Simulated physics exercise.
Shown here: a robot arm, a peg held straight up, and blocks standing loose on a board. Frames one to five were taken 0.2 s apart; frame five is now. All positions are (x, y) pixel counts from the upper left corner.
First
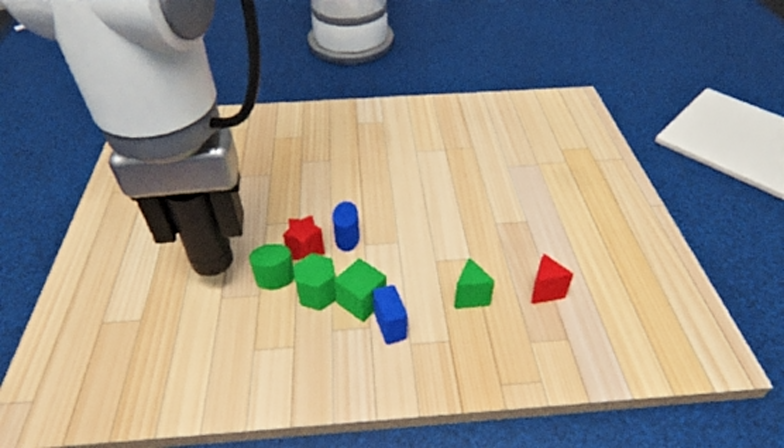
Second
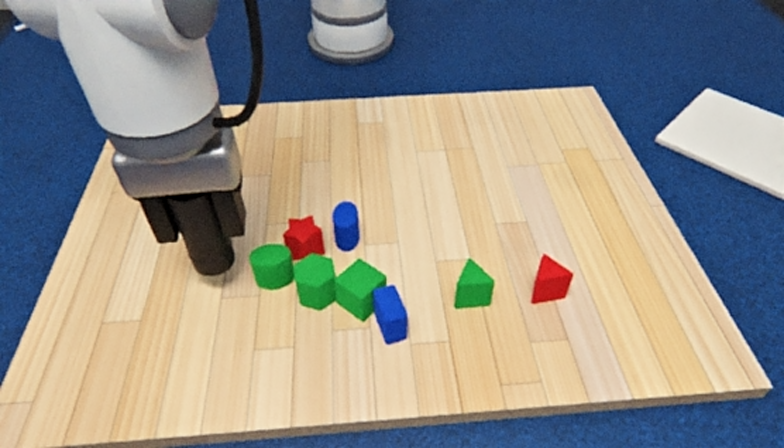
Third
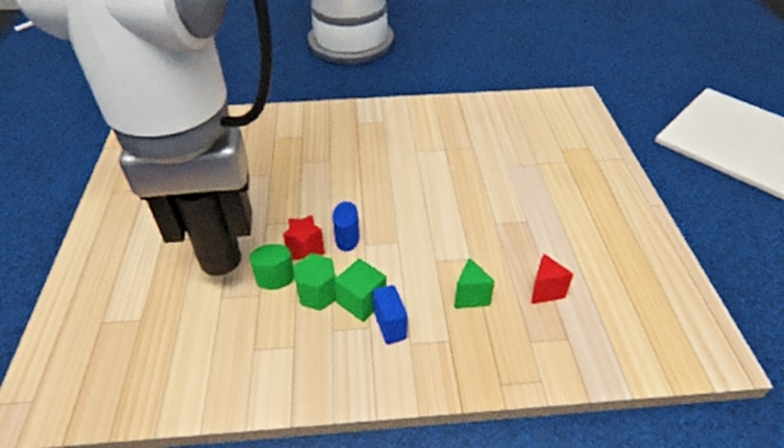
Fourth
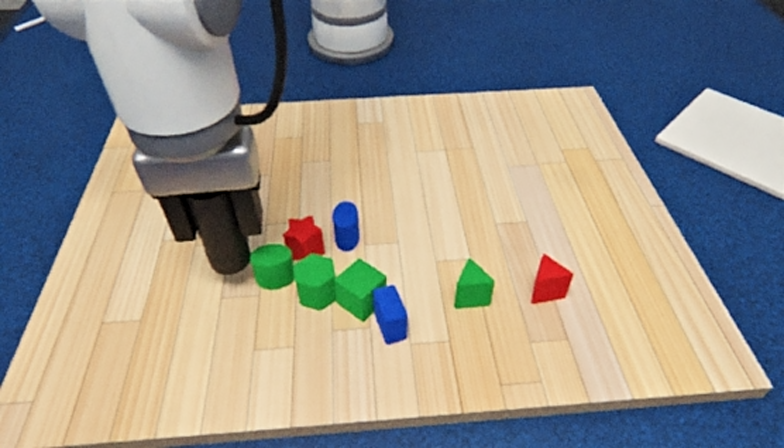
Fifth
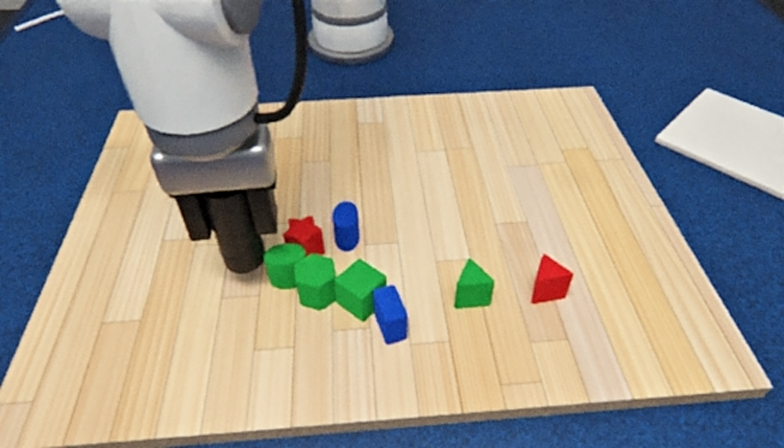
A robot arm holding a dark upright peg moved slowly to the right across a wooden board and nudged a green round block slightly toward the green six-sided one, while the other blocks stayed still.
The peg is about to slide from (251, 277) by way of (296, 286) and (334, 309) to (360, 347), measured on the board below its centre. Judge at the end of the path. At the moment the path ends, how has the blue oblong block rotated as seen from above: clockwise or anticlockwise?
The block spins clockwise.
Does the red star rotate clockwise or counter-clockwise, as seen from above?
Viewed from the top, it goes anticlockwise.
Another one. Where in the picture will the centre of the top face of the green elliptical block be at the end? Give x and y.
About (330, 243).
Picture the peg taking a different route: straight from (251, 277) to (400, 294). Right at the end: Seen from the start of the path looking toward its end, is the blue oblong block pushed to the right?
It seems so.
The first path, step by step. One third of the way, peg at (295, 269); green elliptical block at (327, 245), turned 75° anticlockwise; red star at (306, 223), turned 30° anticlockwise; green six-sided block at (351, 267), turned 75° clockwise; green square block at (383, 289), turned 15° anticlockwise; blue oblong block at (409, 313), turned 35° clockwise.
Two thirds of the way, peg at (333, 293); green elliptical block at (330, 243), turned 85° anticlockwise; red star at (306, 223), turned 30° anticlockwise; green six-sided block at (369, 267), turned 50° clockwise; green square block at (398, 288); blue oblong block at (414, 317), turned 50° clockwise.
At the end, peg at (358, 330); green elliptical block at (330, 243), turned 85° anticlockwise; red star at (306, 223), turned 30° anticlockwise; green six-sided block at (370, 268), turned 45° clockwise; green square block at (402, 289); blue oblong block at (416, 317), turned 60° clockwise.
